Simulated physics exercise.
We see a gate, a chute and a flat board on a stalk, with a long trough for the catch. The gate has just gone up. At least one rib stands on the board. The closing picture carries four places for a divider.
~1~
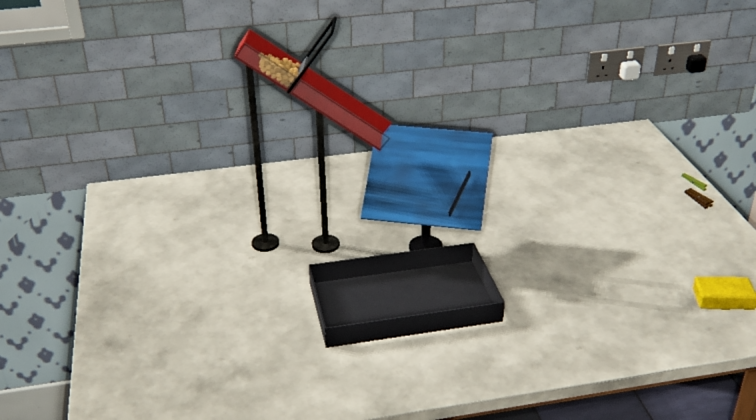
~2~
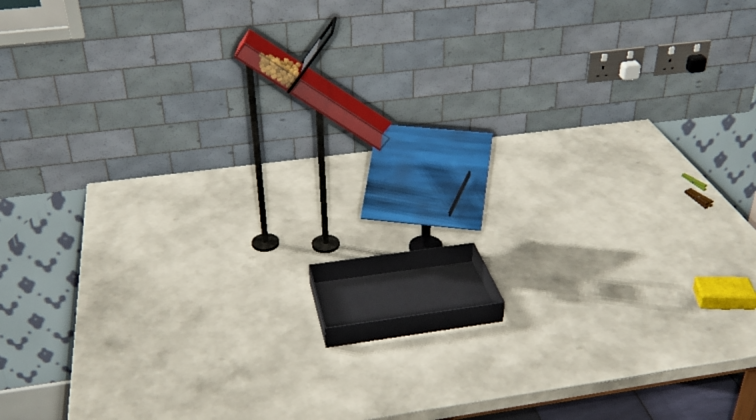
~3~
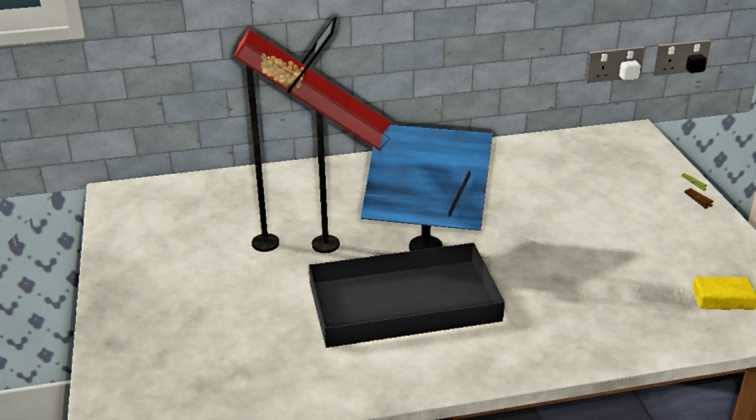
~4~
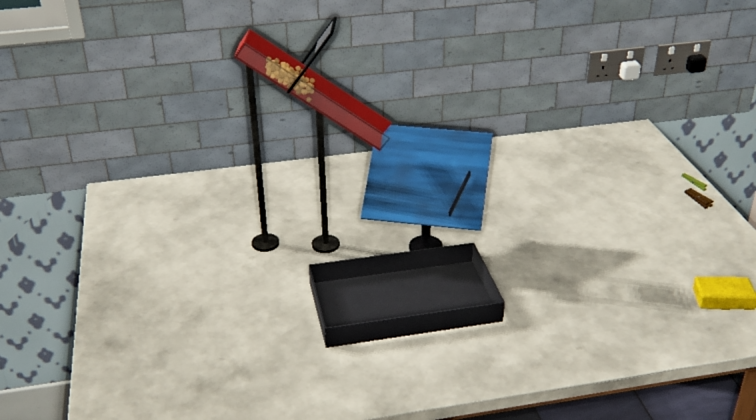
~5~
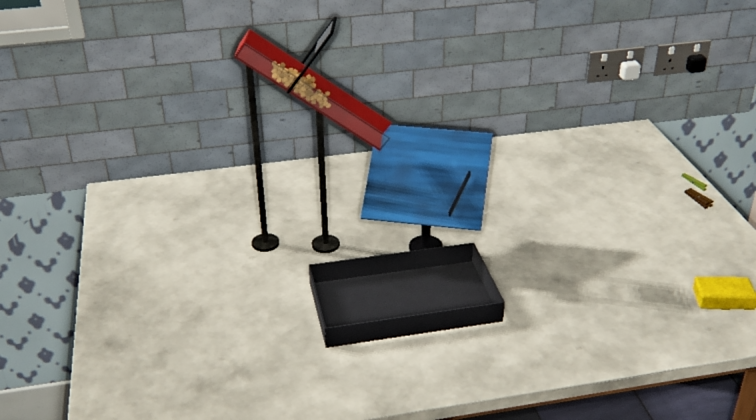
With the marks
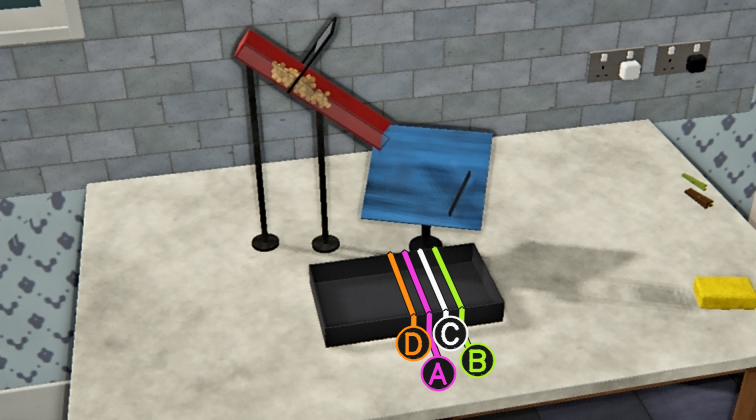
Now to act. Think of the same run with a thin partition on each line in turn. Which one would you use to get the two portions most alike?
Take C.
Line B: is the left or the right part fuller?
More lands on the left.
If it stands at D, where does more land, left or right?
The right side.
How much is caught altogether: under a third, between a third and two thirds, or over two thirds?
It is over two thirds.
On the marked copy, line A crosses the front rim at (429, 313); line B crosses the front rim at (461, 308); line C crosses the front rim at (445, 311); line D crosses the front rim at (413, 315).
If A is chosen, of what is caught, a small share on the left of the divider, the bulk on the right.
If B is chosen, of what is caught, all but a few on the left of the divider, a small share on the right.
If C is chosen, of what is caught, close to half on the left of the divider, close to half on the right.
If D is chosen, of what is caught, a small share on the left of the divider, all but a few on the right.
